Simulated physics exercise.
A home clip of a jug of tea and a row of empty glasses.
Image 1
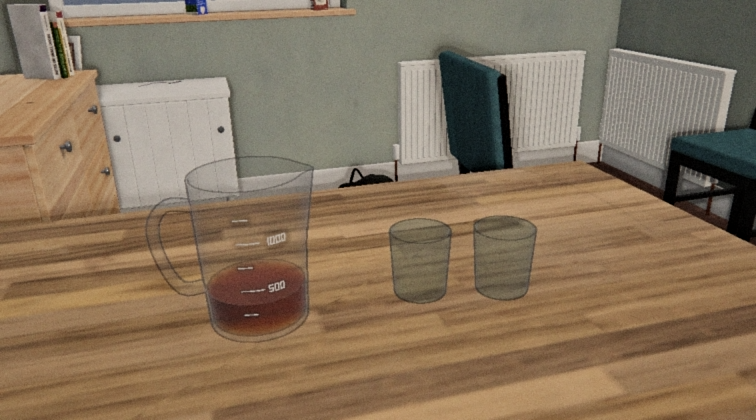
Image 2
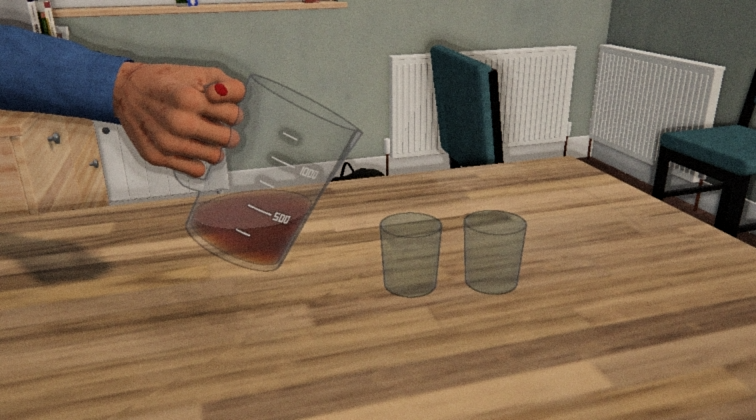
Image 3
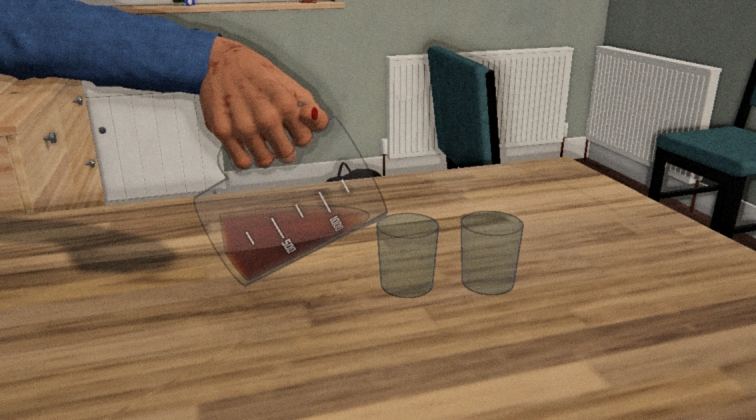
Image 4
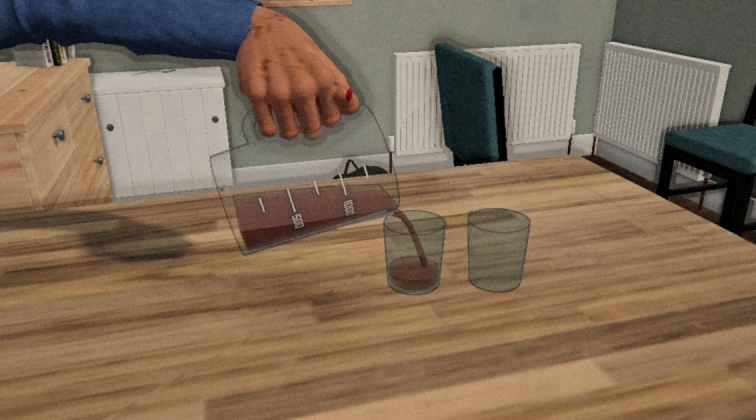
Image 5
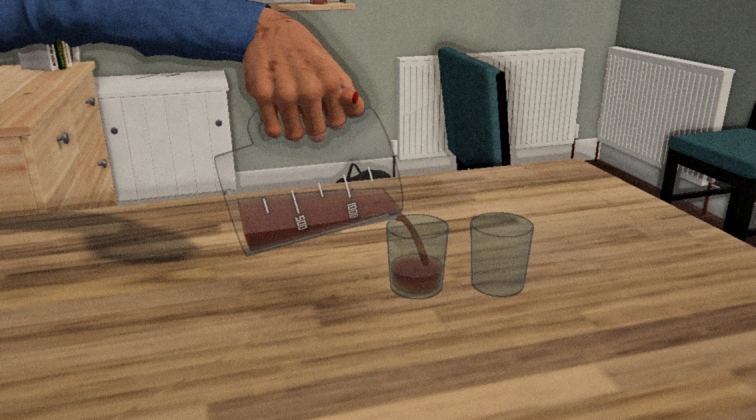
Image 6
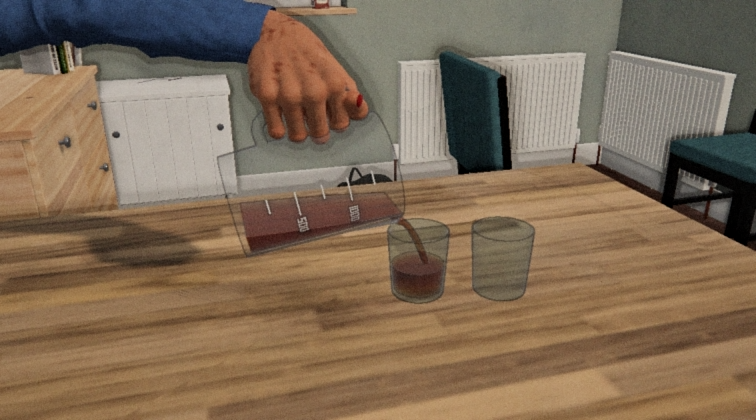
To begin with, a clear jug of reddish-brown liquid stands on a wooden table, left of two empty glasses. A hand in a blue sleeve lifts the jug, tilts it and brings it rightward over the table. A stream then runs into the nearer left glass, its level rising gradually.
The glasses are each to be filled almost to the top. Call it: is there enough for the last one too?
Not enough.
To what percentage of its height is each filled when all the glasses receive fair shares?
Common level: Some 75 in a hundred.
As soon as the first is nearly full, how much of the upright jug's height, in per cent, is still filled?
Roughly 10 %.
Soon after, the first is about two thirds full.
Later, the first is done and the jug has about a third of its load.
In the end, the jug is empty with one filled and the next at about two thirds of a serving.
